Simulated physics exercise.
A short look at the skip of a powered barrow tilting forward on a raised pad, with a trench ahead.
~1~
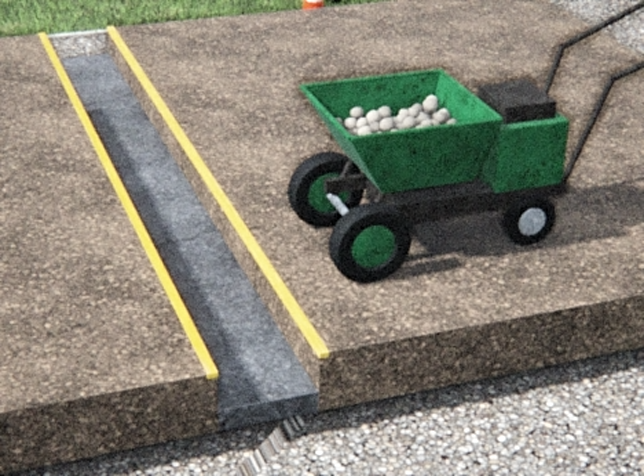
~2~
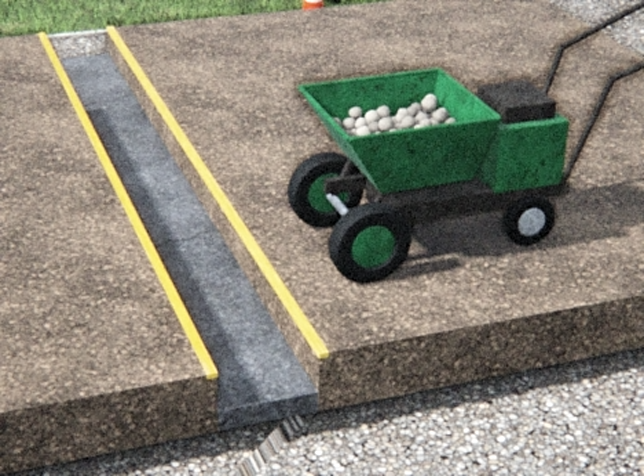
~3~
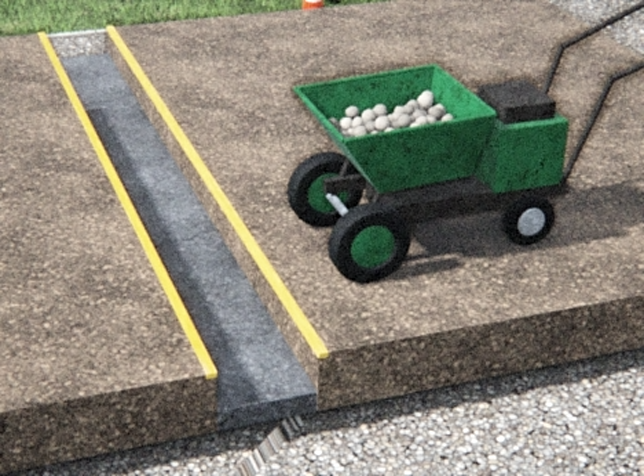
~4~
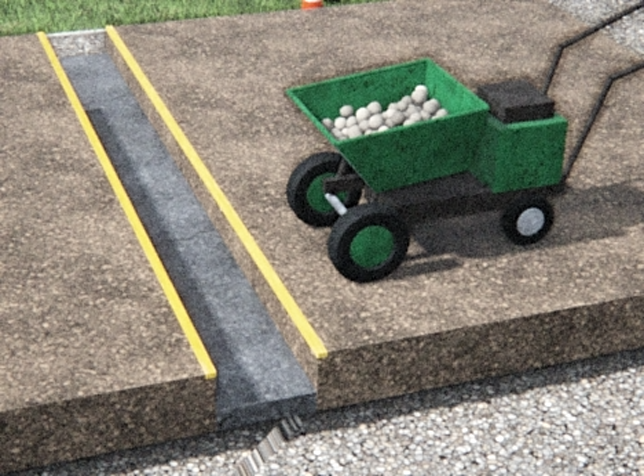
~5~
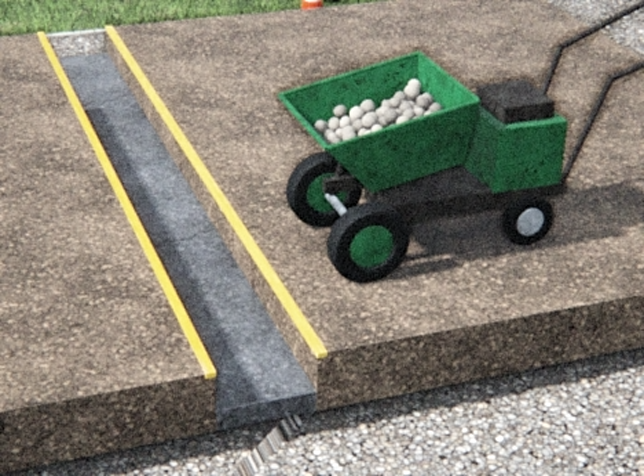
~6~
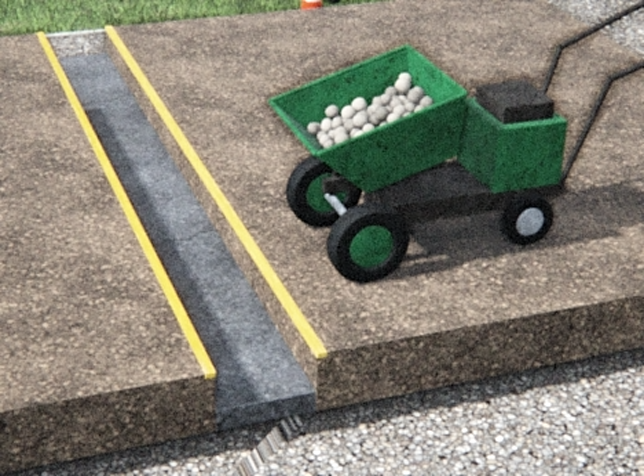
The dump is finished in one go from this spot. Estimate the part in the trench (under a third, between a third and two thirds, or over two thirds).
The trench takes more than two thirds.
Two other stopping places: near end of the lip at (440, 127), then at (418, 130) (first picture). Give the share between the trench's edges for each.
The first gives 60 %, the second 80 %.
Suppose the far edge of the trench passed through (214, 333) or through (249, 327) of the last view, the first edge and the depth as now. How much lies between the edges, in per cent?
The first gives 70 %, the second 20 %.
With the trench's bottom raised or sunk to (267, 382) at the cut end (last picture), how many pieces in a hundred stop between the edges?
Some 90 per cent.
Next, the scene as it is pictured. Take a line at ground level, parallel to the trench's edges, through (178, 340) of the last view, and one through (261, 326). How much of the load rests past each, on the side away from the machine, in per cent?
First some 0, then 80 per cent.
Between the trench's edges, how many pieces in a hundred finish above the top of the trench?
Near 0 %.
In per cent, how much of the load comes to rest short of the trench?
It comes to 0 per cent or so.
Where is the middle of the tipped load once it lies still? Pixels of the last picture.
Close to (202, 302).
Shortly afterwards, skip tipped steeply; the whole lot in the skip.
Next, skip tipped steeply; all but a few in the skip; only a few in or heaped over the trench; only a few falling.
Some moments later, skip tipped right over; near a third in the skip; near half in or heaped over the trench; only a few beyond it; only a few falling.
In the end, skip tipped right over; all but a few in or heaped over the trench; only a few beyond it.
